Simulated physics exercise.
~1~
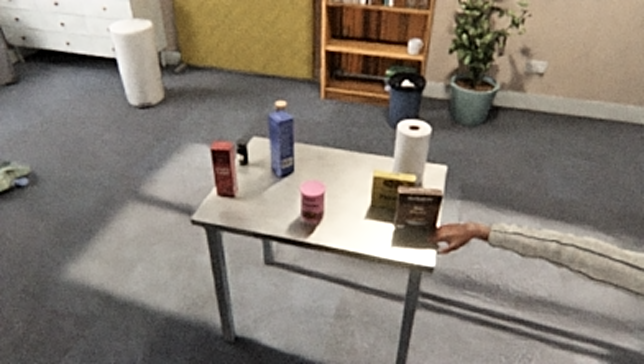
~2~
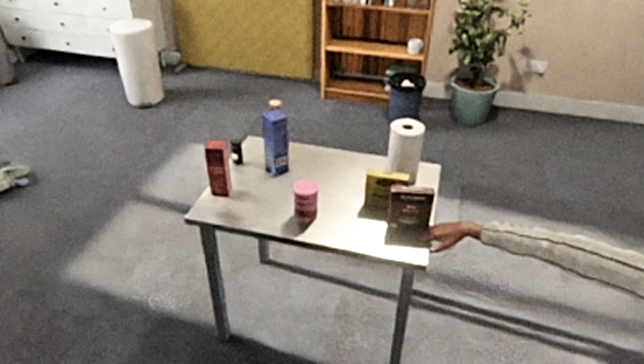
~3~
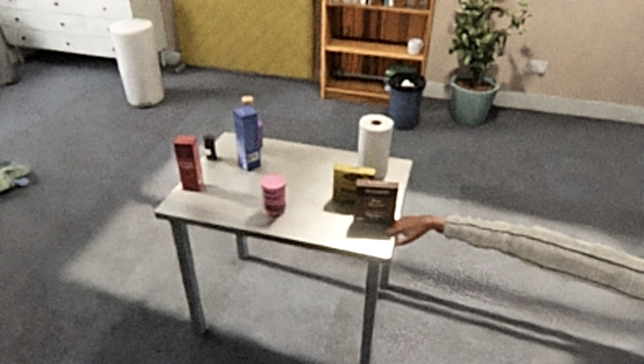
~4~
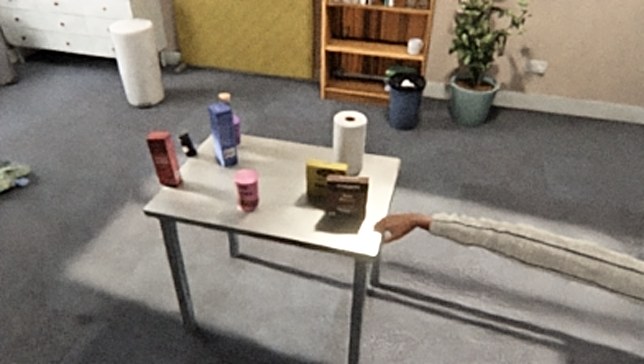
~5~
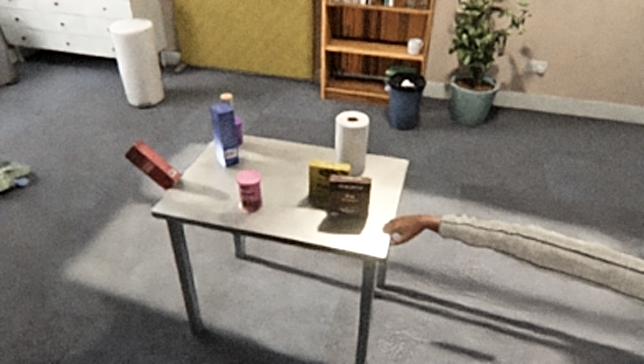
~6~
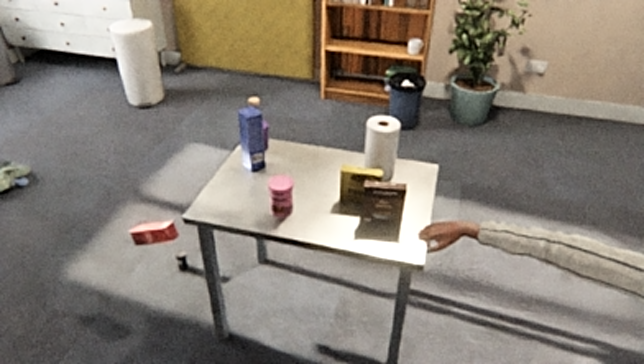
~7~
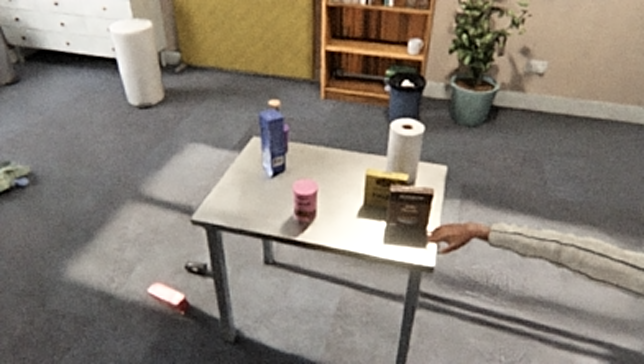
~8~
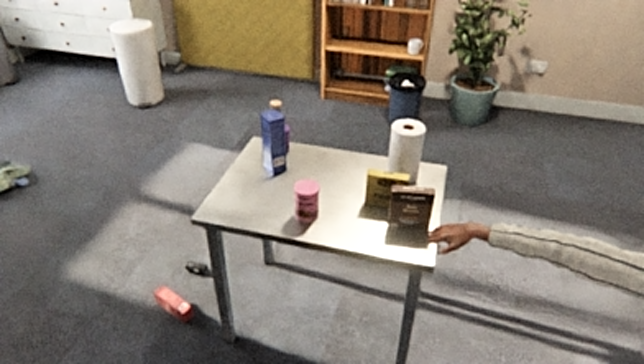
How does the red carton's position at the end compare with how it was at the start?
At the start the red carton stands upright on the left part of the table, but by the end it is lying on its side on the floor.
